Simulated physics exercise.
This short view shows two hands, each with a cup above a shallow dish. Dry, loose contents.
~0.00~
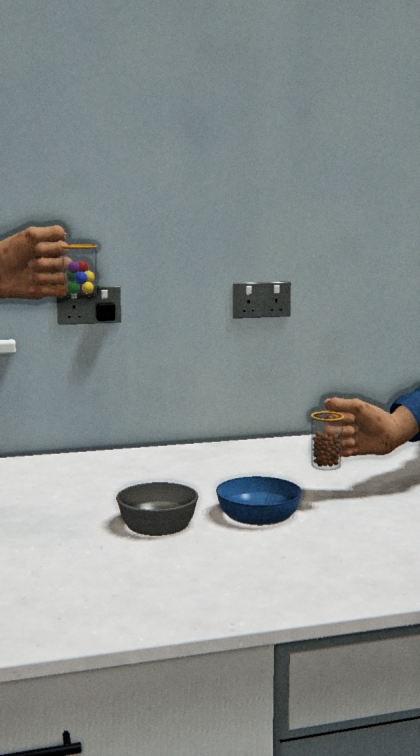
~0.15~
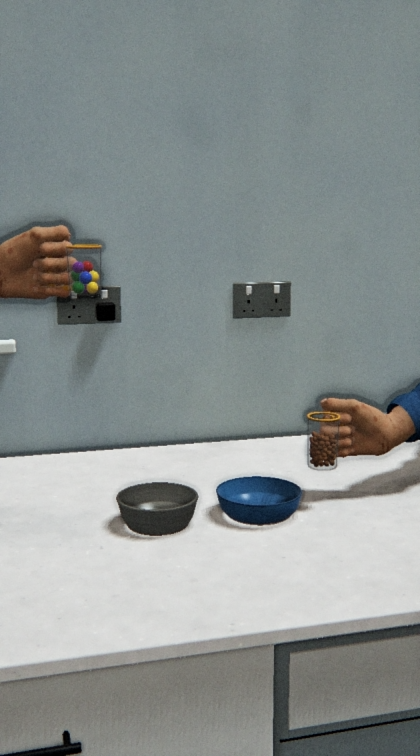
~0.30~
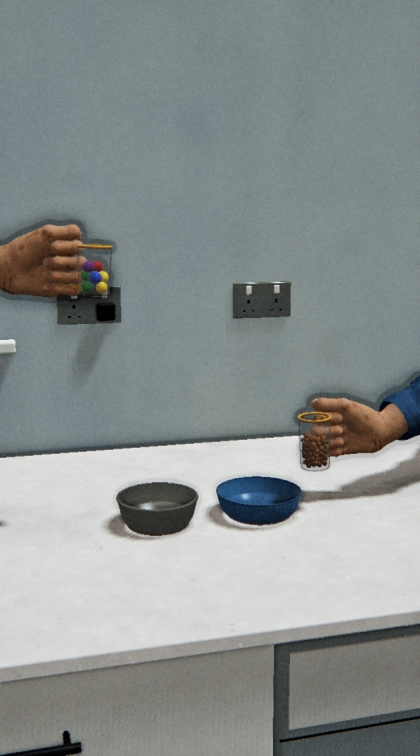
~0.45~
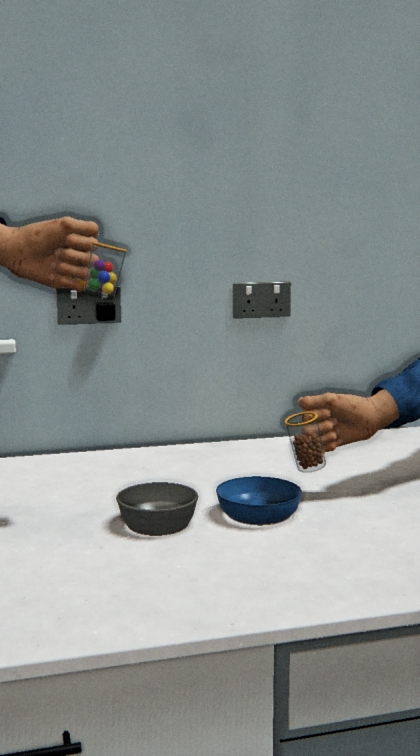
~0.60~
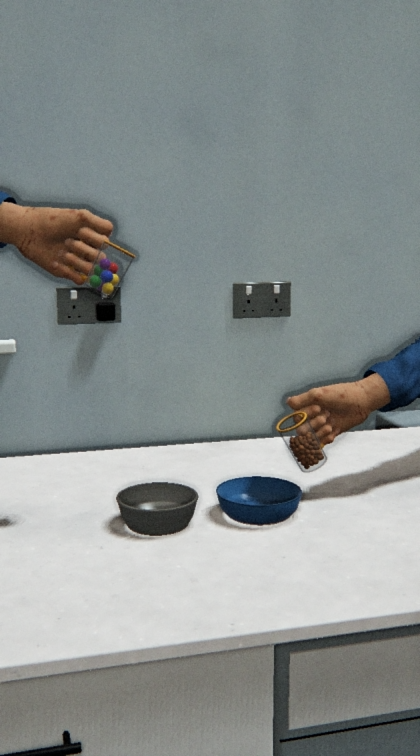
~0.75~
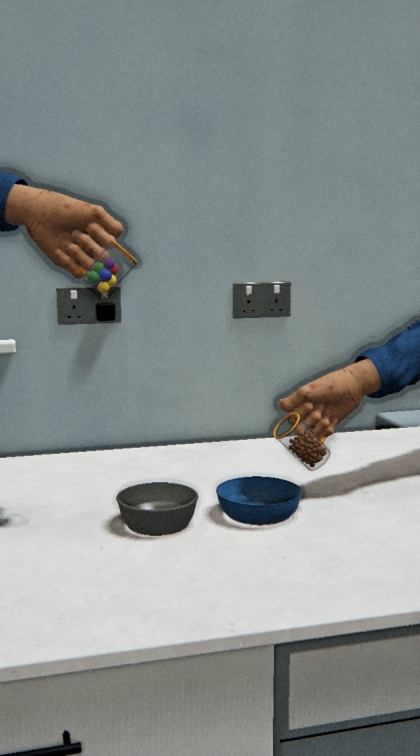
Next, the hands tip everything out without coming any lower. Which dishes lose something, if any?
Result: Pieces escape on the left, none escape on the right.
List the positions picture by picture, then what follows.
In the first frame, left dish near (165, 512), empty; left cup near (80, 271), holding gumballs, high above its dish; right dish near (272, 508), empty; right cup near (327, 441), holding cereal balls, just above its dish.
In the second frame, left cup near (85, 271), upright; right cup near (323, 441), upright.
In the third frame, left cup near (94, 270), tipped 2°; right cup near (315, 442), tipped 2°.
In the fourth frame, left cup near (104, 270), tipped 14°; right cup near (306, 443), tipped 14°.
In the fifth frame, left cup near (109, 270), tipped 29°; right cup near (303, 443), tipped 29°.
In the sixth frame, left dish near (165, 512); left cup near (109, 270), tipped 43°; right dish near (272, 508); right cup near (303, 443), tipped 43°.
After 1.04 s, left, the whole lot still in the cup; right, the whole lot still in the cup.
After 1.34 s, left, the whole lot still in the cup; right, all but a few still in the cup, only a few in the air.
After 1.71 s, left, near a third in the dish, near two thirds in the air; right, a little still in the cup, the bulk in the dish, a little in the air.
In the end (2.7 s), left, near half in the dish, near half outside the dish; right, the whole lot in the dish, none at all outside the dish.
